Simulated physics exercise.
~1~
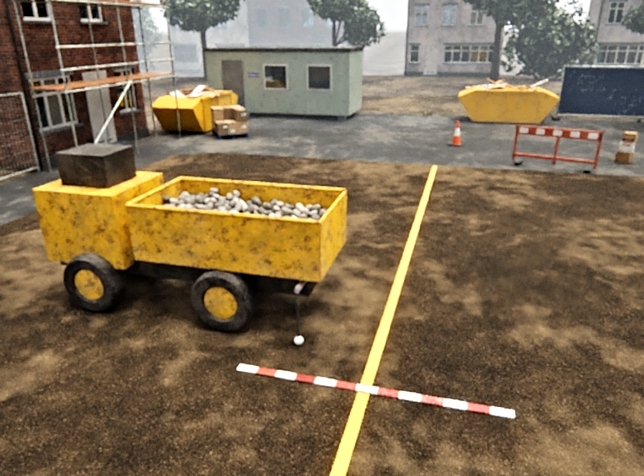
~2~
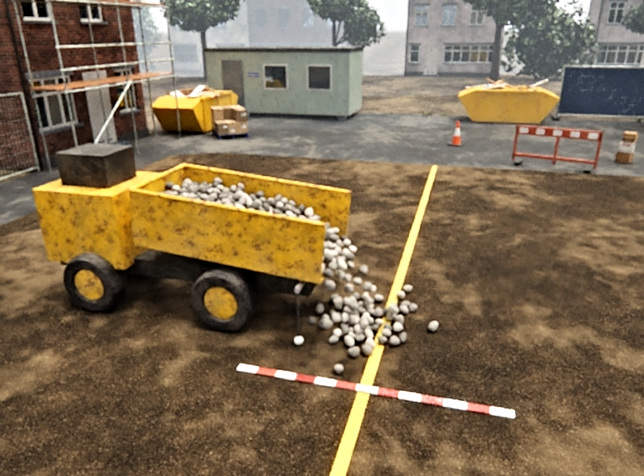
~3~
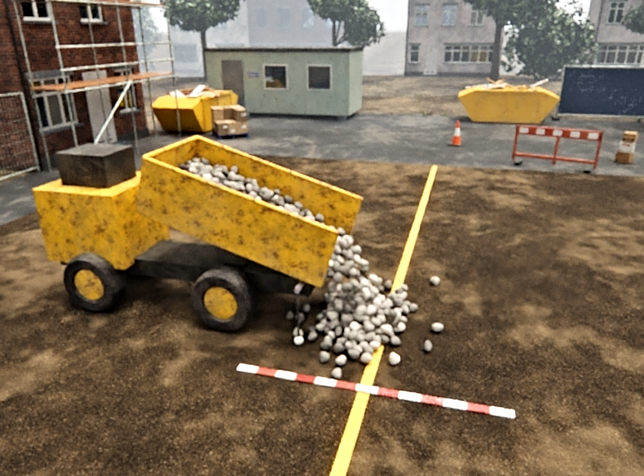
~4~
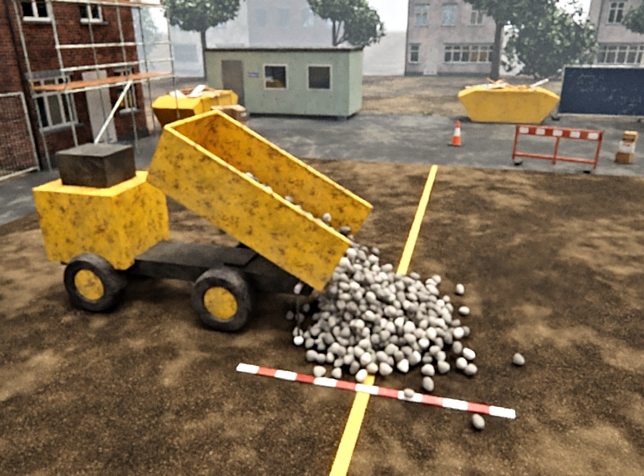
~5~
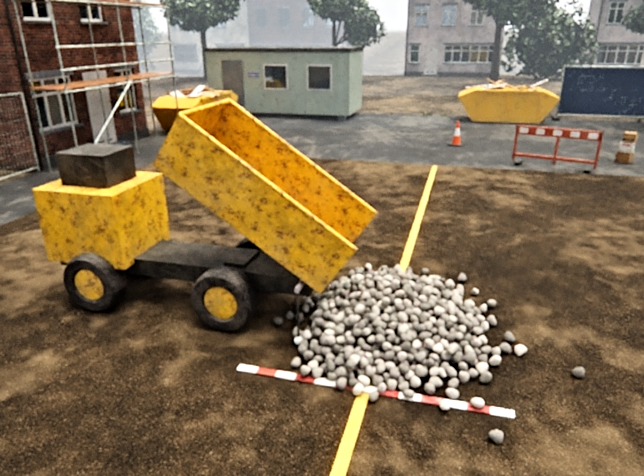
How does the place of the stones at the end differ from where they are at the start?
At the start the stones are loaded in the truck's level yellow body, left of the painted line. At the end they lie in a heap on the ground behind the truck, further right and lower in view, spread over both sides of the line.
